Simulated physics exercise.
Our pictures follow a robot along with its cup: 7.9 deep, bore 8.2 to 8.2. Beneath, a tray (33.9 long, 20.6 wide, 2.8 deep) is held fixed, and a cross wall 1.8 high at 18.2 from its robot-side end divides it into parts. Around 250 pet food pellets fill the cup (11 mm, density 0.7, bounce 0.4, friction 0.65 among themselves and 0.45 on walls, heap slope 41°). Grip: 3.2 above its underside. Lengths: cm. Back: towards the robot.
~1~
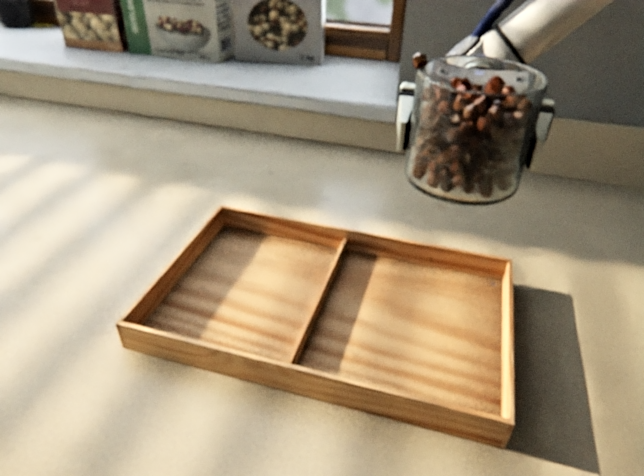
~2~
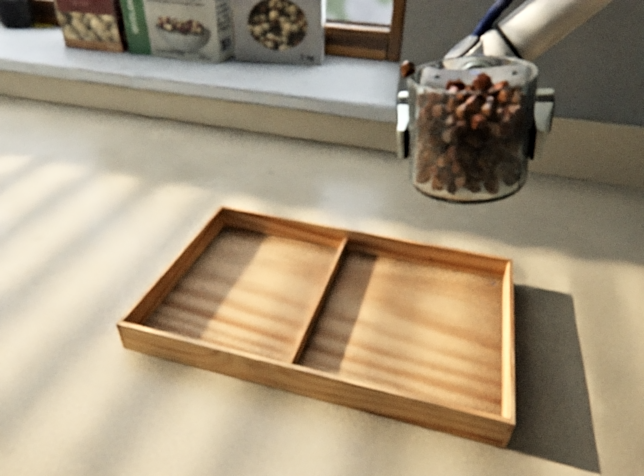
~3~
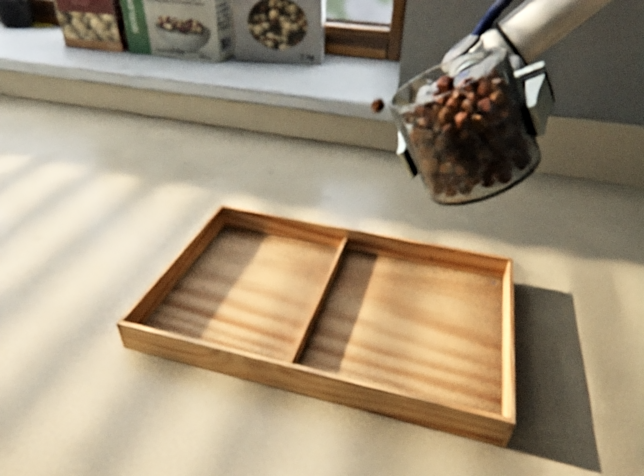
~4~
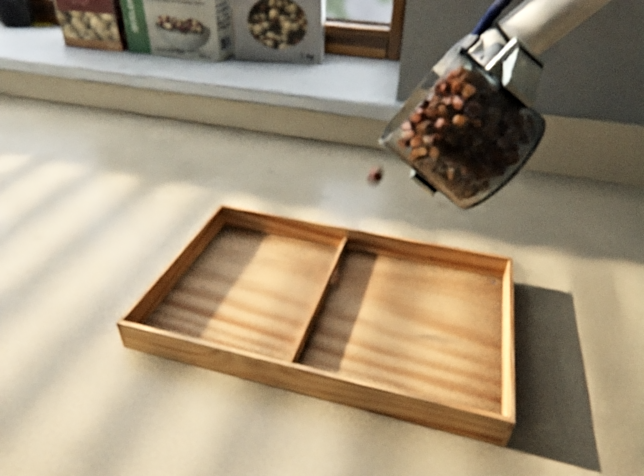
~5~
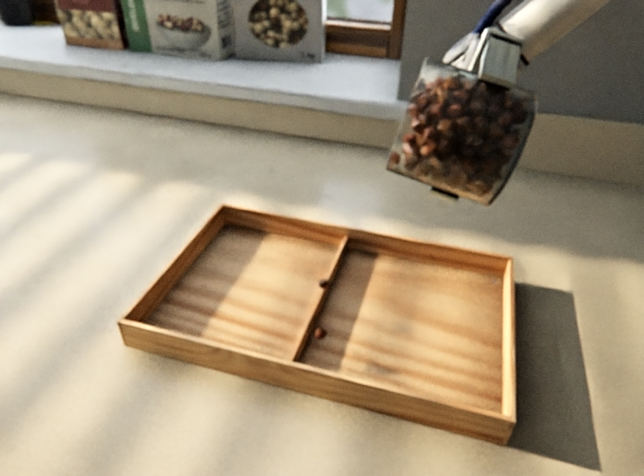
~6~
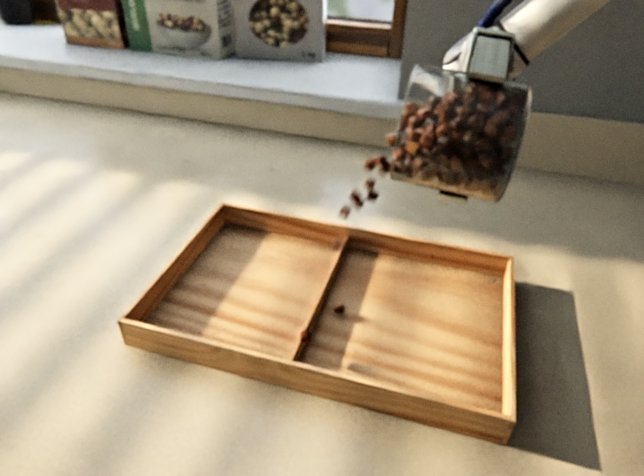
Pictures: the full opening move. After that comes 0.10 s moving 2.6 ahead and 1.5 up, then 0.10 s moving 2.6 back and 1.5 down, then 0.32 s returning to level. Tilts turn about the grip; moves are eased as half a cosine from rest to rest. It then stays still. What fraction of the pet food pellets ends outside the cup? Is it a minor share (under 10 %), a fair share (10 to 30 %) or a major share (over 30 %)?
It is a major share.
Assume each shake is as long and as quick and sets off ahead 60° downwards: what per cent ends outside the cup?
Roughly 20 per cent.
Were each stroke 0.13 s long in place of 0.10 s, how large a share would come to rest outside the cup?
Then roughly 40 percent.
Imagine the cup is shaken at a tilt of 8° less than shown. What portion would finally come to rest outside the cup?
It would then be near 45 per cent.
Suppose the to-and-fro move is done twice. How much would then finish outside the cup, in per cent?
Estimate: Around 75 %.
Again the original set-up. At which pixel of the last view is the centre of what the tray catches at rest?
Near (297, 297).
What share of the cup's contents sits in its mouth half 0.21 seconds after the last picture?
Roughly 85 per cent.
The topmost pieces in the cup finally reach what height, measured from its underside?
I'd put it at close to 5.0 centimetres.
Then, 0.21 s later, tilted 86° forward, highest piece 22 above the table; 174 in the cup, 8 in the robot-side part, 7 in the far-side part, 65 in flight or on a rim.
Then, 0.42 s later, tilted 21° forward, highest piece 24 above the table; 109 in the cup, 88 in the far-side part, 49 in the robot-side part, 8 in flight or on a rim.
Then, 0.72 s later, level, highest piece 22 above the table; 109 in the cup, 94 in the far-side part, 51 in the robot-side part.
Then, 1.77 s later, level, highest piece 22 above the table; 109 in the cup, 94 in the far-side part, 51 in the robot-side part.
At rest, 109 in the cup, 94 in the far-side part, 51 in the robot-side part. That is 57 % outside the cup.
